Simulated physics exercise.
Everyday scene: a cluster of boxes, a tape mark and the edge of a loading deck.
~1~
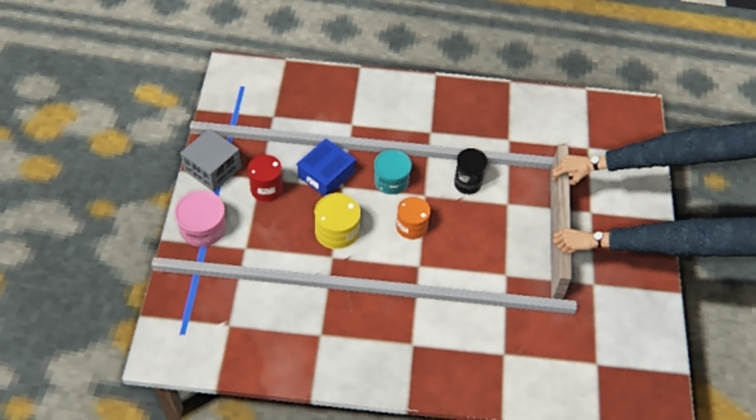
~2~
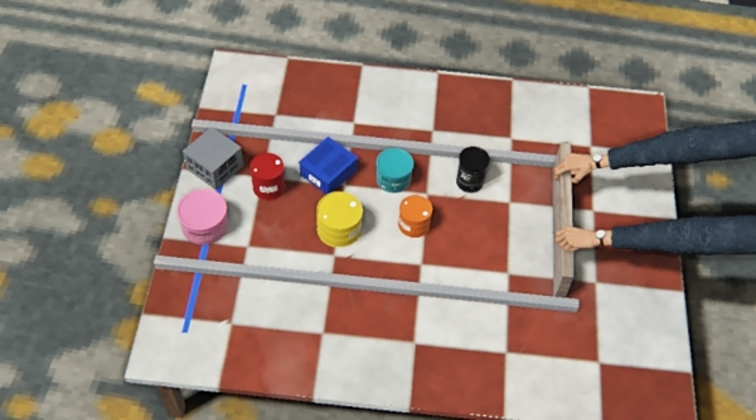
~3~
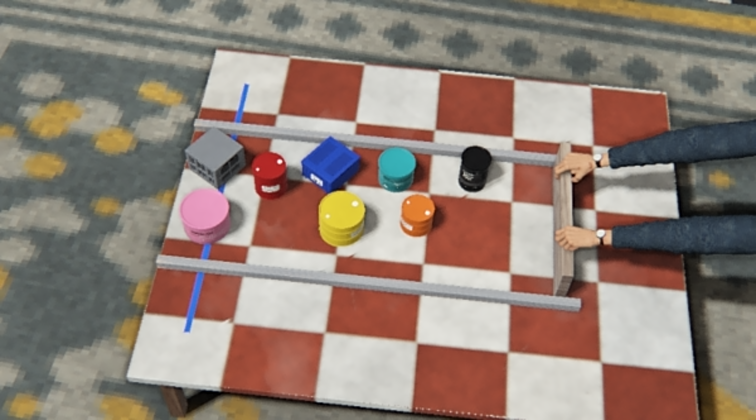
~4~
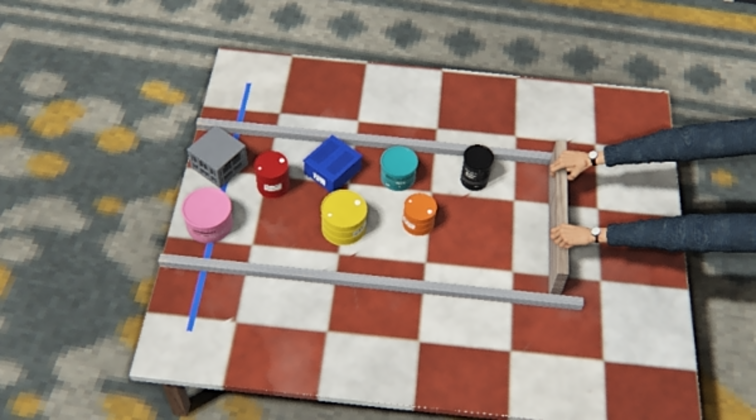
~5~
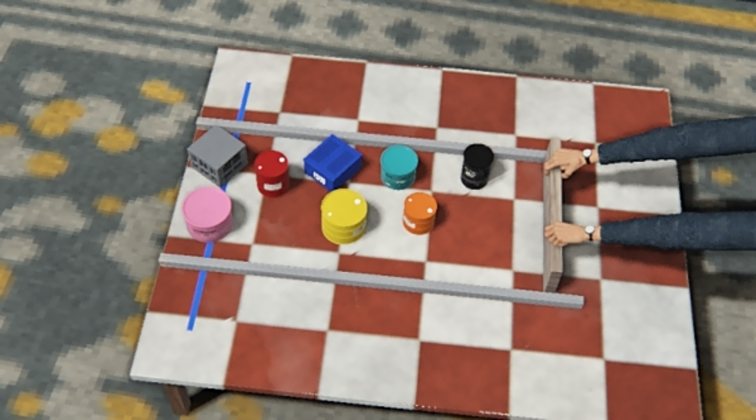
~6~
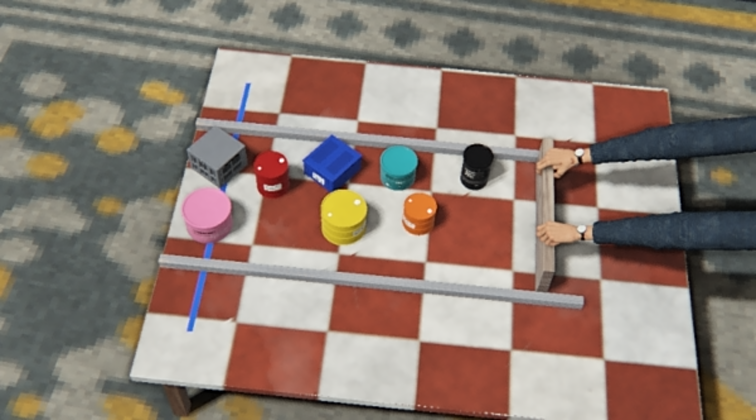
On a red and white checkered tabletop, two hands slid a plank a short way left between two rails, while the grey crate and the colourful pails, canisters and tote ahead of it stayed put.
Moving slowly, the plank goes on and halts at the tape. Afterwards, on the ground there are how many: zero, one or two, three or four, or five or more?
I expect three or four to end up below.
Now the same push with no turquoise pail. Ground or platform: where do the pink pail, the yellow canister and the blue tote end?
Well, the pink pail drops down, the yellow canister is safe, and last of the three, the blue tote drops down.
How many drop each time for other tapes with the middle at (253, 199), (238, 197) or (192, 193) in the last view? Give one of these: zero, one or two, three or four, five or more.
Taking the places in the order asked: One or two, then 1 or 2, then five or over.
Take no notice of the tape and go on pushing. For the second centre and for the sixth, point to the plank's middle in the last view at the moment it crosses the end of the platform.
About (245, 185) and about (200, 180).
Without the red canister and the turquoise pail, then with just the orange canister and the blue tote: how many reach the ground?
Tally of falls: 2 for the first try, 3 for the second.
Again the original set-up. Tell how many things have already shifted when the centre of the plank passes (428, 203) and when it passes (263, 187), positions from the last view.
By then 3, and later 8.
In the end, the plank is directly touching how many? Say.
Number in contact with it: 4.
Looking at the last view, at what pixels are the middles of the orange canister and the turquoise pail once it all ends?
Final positions - orange canister around (202, 198), turquoise pail around (207, 171).
Soon after, none off yet; grey crate at rest near (218, 157); pink pail at rest near (208, 216); red canister at rest near (272, 175).
After that, none off yet; grey crate at rest near (218, 157); pink pail at rest near (208, 216); red canister displaced a little near (267, 177).
And then, none off yet; grey crate displaced about its own width near (181, 153); pink pail moving near (204, 216); red canister displaced well along near (217, 181).
In the end, the number that fall off is three or four; gone, blue tote, red canister, pink pail and grey crate.
